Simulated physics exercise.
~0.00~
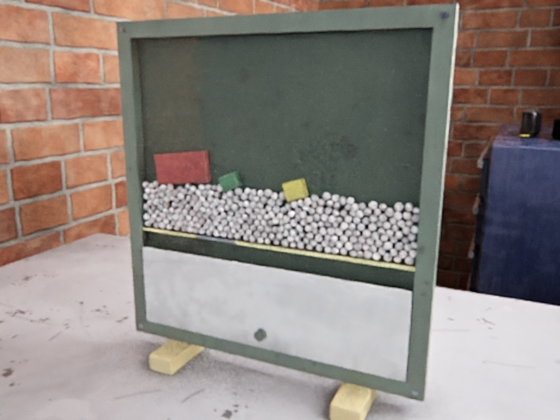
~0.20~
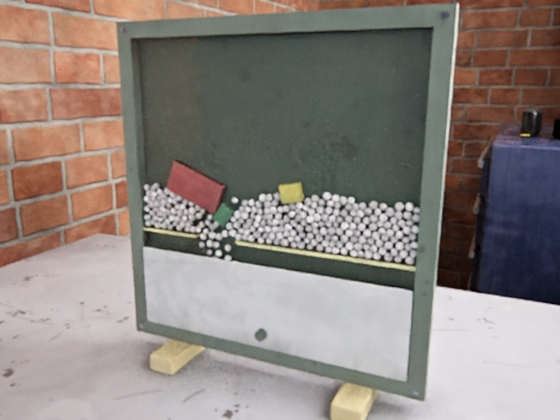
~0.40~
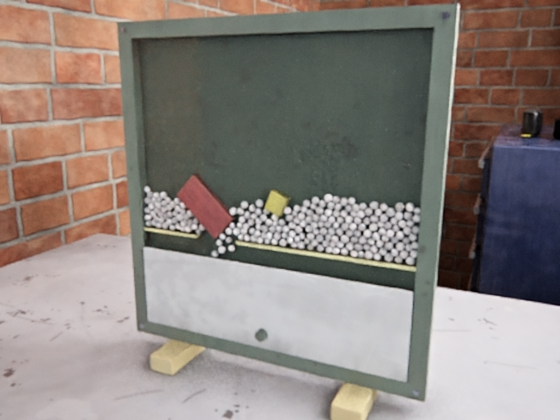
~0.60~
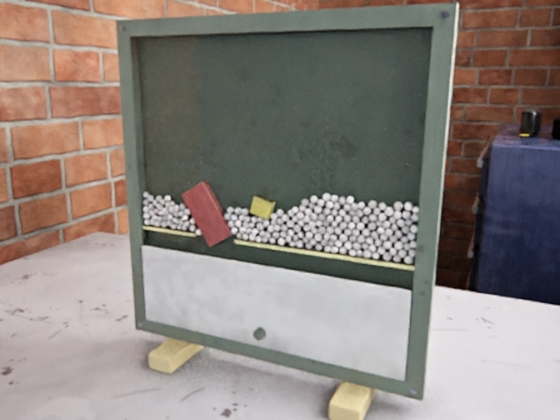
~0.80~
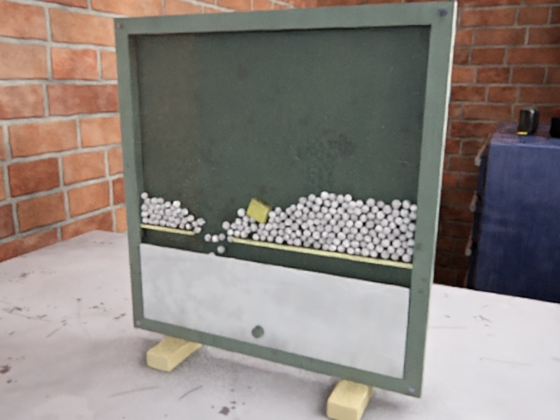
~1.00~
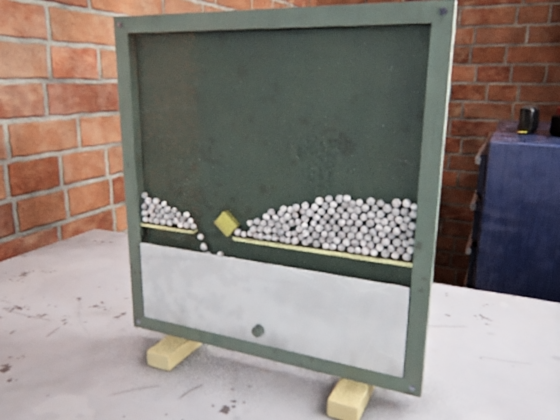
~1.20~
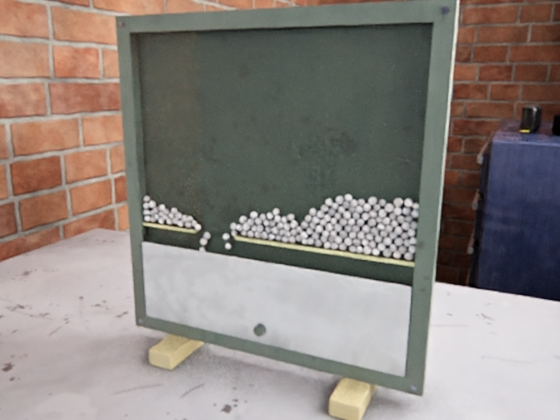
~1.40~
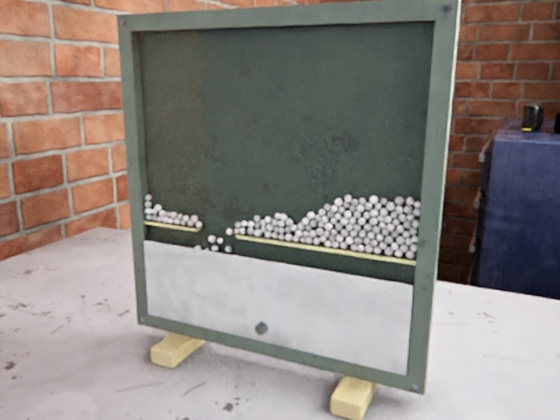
On a pale tabletop by a brick wall, small white balls in an upright framed case spilled through a gap in the floor, and the green, red and yellow blocks slid in and disappeared one after another, leaving sloping piles on both sides.
